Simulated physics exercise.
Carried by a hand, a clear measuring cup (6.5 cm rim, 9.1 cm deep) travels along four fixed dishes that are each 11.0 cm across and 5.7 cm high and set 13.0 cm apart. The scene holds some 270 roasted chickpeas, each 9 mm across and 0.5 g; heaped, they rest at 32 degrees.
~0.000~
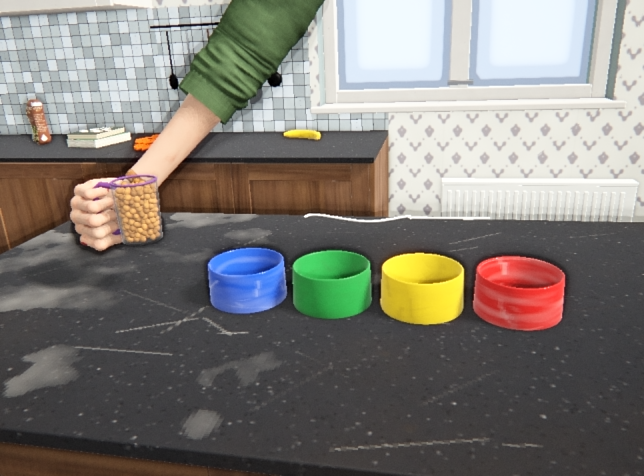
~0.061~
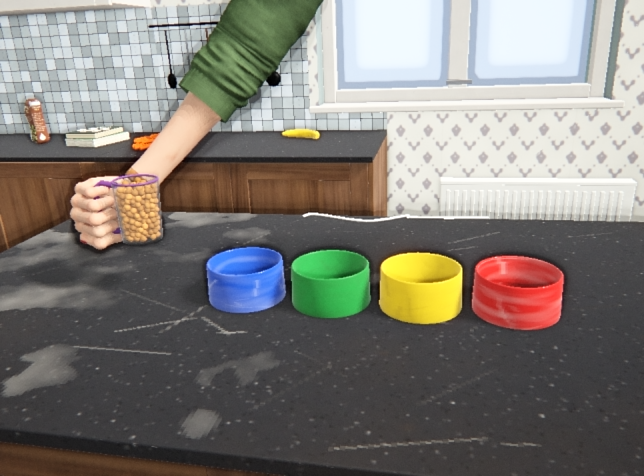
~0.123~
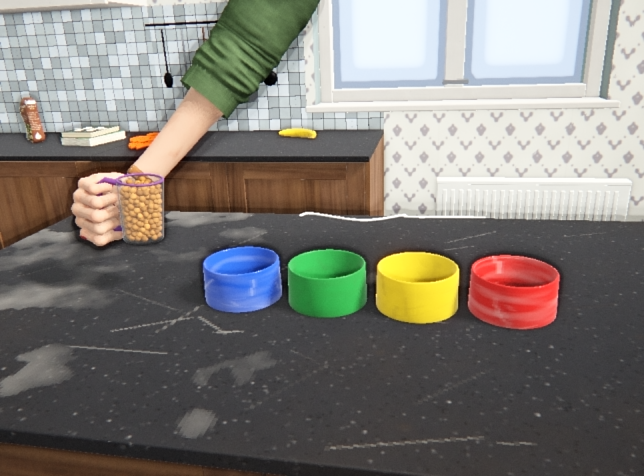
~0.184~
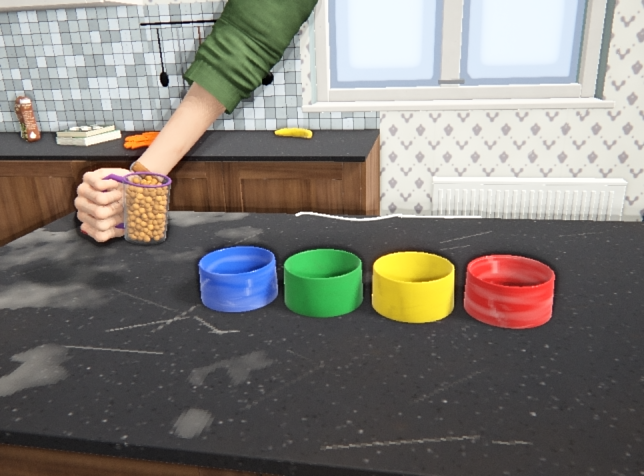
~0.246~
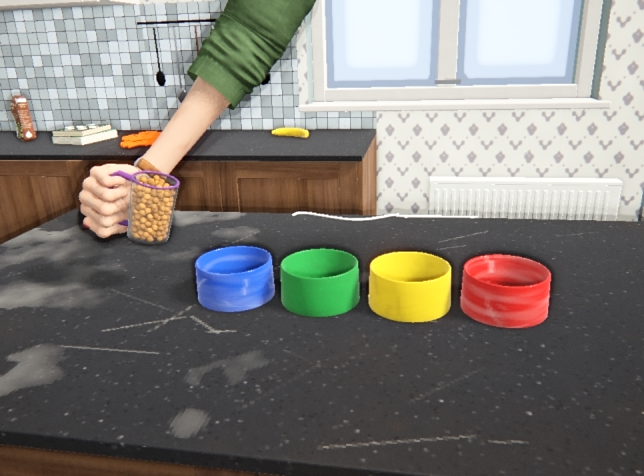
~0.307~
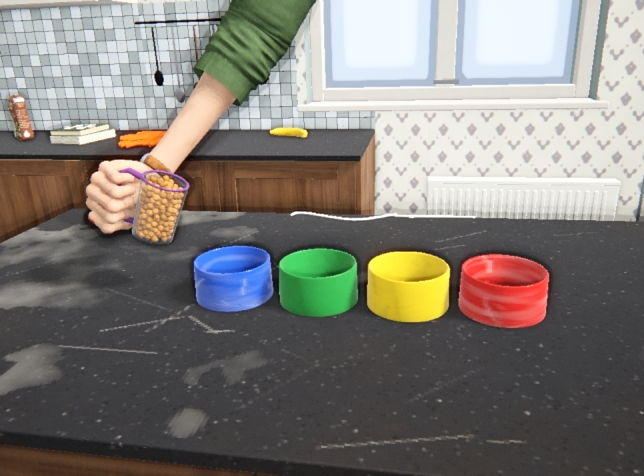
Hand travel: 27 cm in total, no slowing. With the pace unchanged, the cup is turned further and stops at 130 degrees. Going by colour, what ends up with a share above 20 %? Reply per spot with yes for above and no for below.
Red dish: No, below. Blue dish: No, below. Green dish: Yes, above. Yellow dish: No, below. Counter: No, below.
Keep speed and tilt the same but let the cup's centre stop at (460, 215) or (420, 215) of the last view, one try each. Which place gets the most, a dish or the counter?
Try 1 - yellow; try 2 - yellow.
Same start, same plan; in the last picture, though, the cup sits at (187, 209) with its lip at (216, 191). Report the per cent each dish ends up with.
Red 0; blue 0; green 100; yellow 0.
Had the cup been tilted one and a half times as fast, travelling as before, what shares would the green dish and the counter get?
In the green dish 100; on the counter 0.
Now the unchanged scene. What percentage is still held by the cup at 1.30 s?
80 %.
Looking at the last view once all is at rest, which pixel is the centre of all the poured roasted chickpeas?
I'd put it at about (327, 287).
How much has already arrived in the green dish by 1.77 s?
95 %.
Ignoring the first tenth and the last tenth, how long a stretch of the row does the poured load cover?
Length: About 6 cm.
After 0.90 s, tilt 73 degrees; cup holds 100 %.
Then, at 1.30 s, tilt 107 degrees; cup holds 80 %, green 20 %.
Then, at 1.77 s, tilt 130 degrees; cup holds 0 %, green 95 %.
At rest (2.4 s), red 0 %, blue 0 %, green 95 %, yellow 0 %, counter 0 %.
